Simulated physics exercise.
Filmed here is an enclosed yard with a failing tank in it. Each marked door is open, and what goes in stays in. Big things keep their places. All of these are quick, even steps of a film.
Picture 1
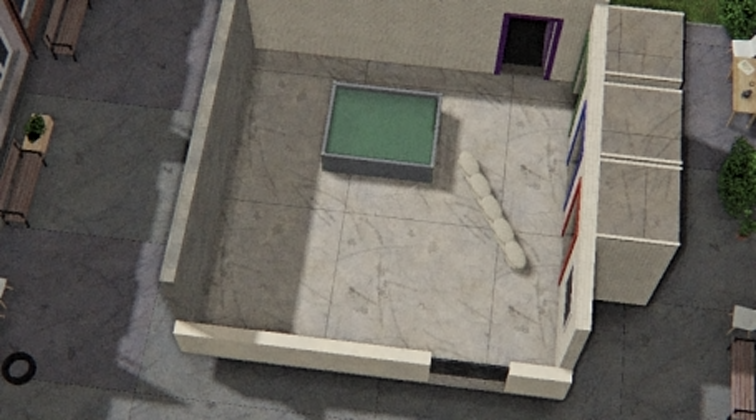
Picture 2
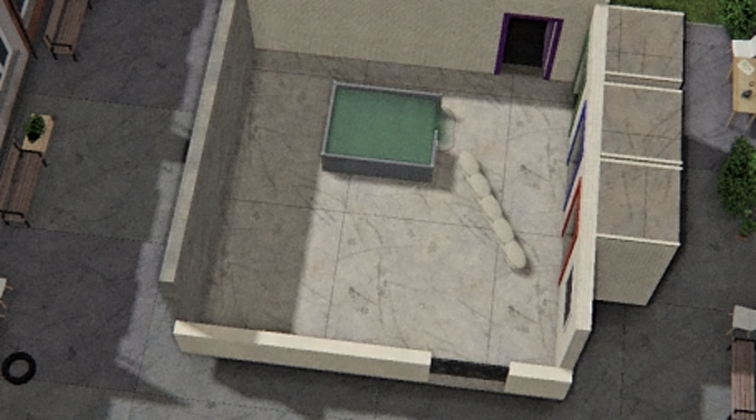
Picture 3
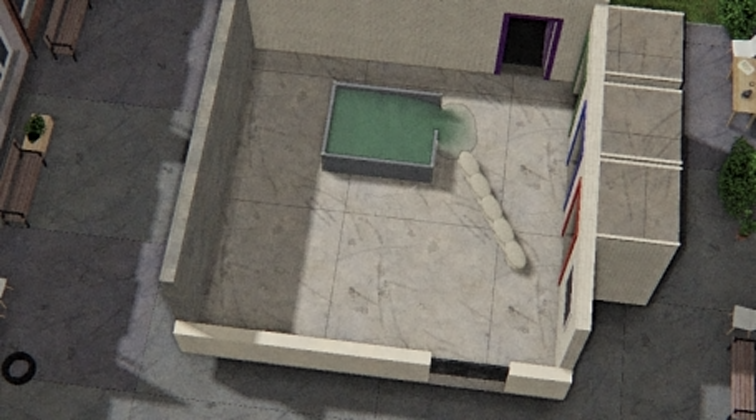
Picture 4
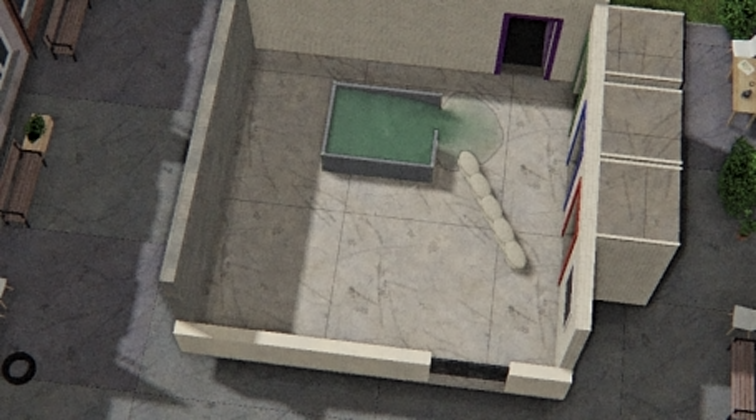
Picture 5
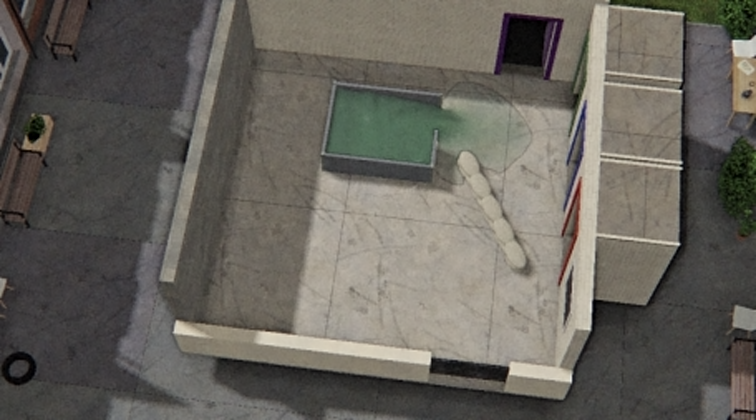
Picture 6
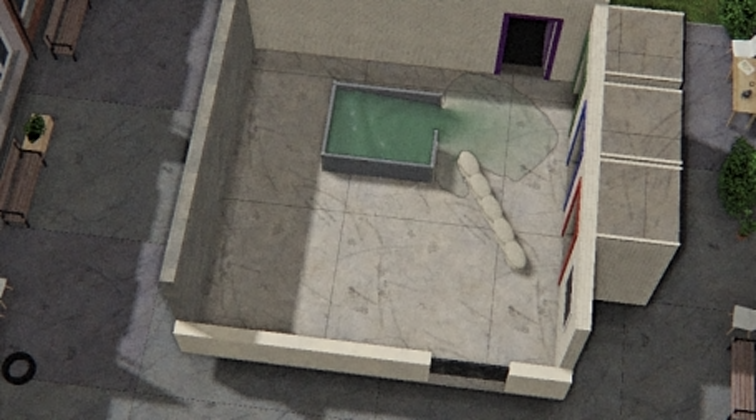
We see a walled yard from above with an open tank of still green water; then water pours from a gap in its right side and spreads in a thinning sheet across the pale floor toward the right wall.
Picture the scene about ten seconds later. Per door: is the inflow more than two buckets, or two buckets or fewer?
Purple door: More than two buckets; green door: More than two buckets; blue door: No more than two buckets; red door: No more than two buckets.
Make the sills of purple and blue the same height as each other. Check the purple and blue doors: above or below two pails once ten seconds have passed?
The purple door falls short, the blue door exceeds it.
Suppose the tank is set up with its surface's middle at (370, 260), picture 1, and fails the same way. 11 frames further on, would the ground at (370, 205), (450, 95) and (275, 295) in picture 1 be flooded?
Spot one is not touched, spot two is not touched, spot three is not touched.
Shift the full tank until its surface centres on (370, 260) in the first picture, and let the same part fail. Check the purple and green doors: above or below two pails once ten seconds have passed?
Purple: Below the mark; green: Below the mark.
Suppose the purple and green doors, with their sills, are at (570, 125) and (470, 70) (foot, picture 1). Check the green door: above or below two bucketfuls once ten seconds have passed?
The green door exceeds it.
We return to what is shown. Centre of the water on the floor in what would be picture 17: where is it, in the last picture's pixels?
At about (430, 141).
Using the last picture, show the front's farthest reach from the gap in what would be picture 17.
I'd put it around (555, 279).
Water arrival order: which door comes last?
That would be the red door.
A moment on, water covers 15 % of the floor; the purple door wet at the sill, nothing in, the green door under two buckets in, the blue door wet at the sill, nothing in, the red door not reached.
Next, water covers 20 % of the floor; the purple door over two buckets in, the green door far over two buckets in, the blue door wet at the sill, nothing in, the red door wet at the sill, nothing in.
Then, water covers 25 % of the floor; the purple door over two buckets in, the green door far over two buckets in, the blue door wet at the sill, nothing in, the red door wet at the sill, nothing in.
Later, water covers 35 % of the floor; the purple door far over two buckets in, the green door far over two buckets in, the blue door wet at the sill, nothing in, the red door wet at the sill, nothing in.
In the end, water covers 65 % of the floor; the purple door far over two buckets in, the green door far over two buckets in, the blue door wet at the sill, nothing in, the red door wet at the sill, nothing in.
